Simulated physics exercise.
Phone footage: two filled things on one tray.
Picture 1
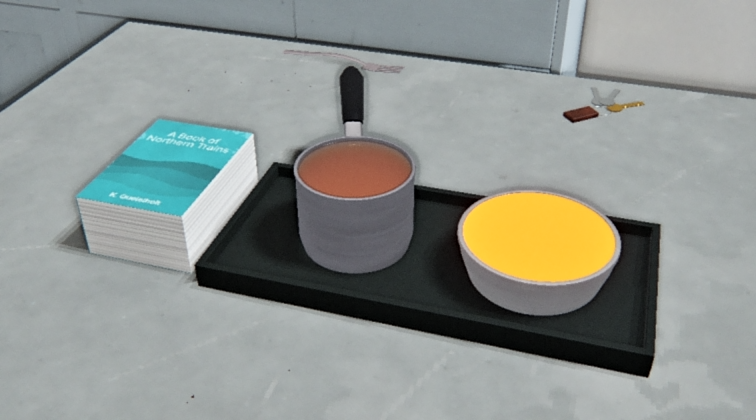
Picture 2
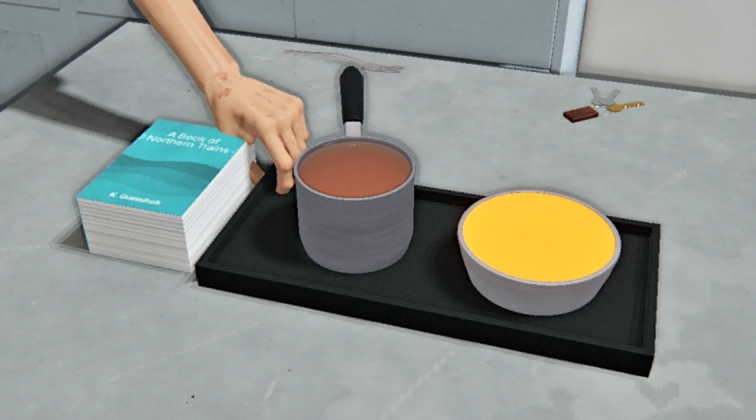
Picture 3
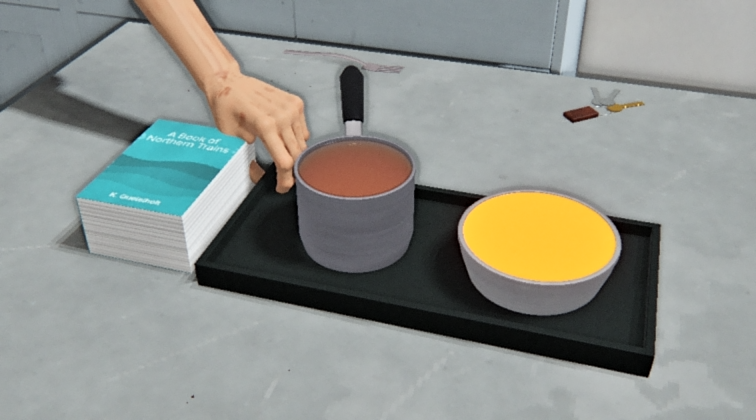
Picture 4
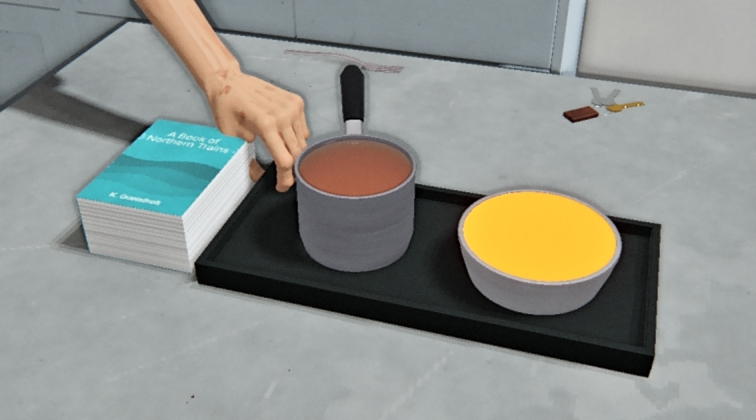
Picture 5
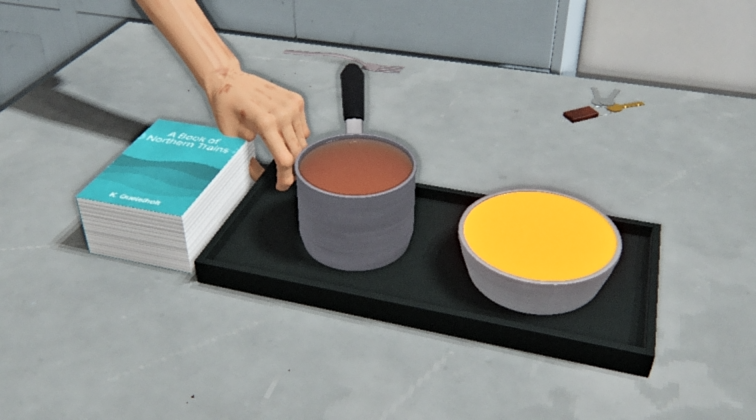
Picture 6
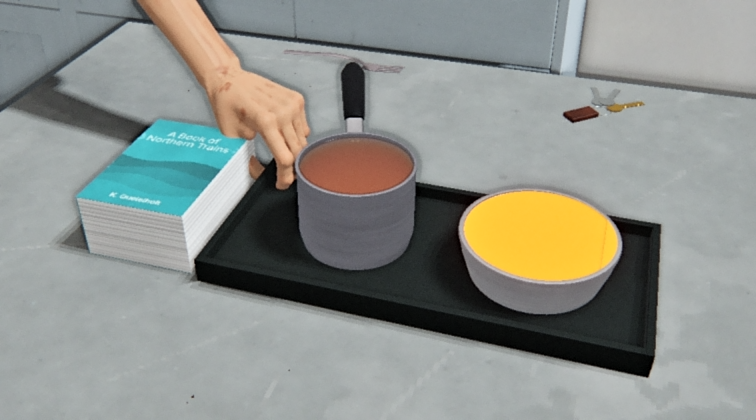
We see a saucepan of reddish-brown liquid and a dish of yellow liquid on a black tray beside a thick book; a hand reaches in, grips the tray's left end behind the book, and raises it very slightly.
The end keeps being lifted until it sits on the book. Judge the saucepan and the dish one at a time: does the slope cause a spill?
In the end on the left the saucepan: It will slosh over, on the right the dish: It will slosh over.
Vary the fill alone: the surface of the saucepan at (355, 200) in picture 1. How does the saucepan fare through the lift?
It keeps every drop.
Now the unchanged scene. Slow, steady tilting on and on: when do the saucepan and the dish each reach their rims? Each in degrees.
They'd go at something like 6 degrees and 2 degrees respectively.
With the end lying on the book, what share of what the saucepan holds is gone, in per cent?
Around 6 %.
Shortly, the tray slopes by about 6°; saucepan, none is lost; dish, it has lost some.
Then, the tray slopes by about 12°; saucepan, it has lost some; dish, it has lost some.
At the finish, the tray slopes by about 10°, resting on the book; saucepan, it has lost some; dish, it has lost some.
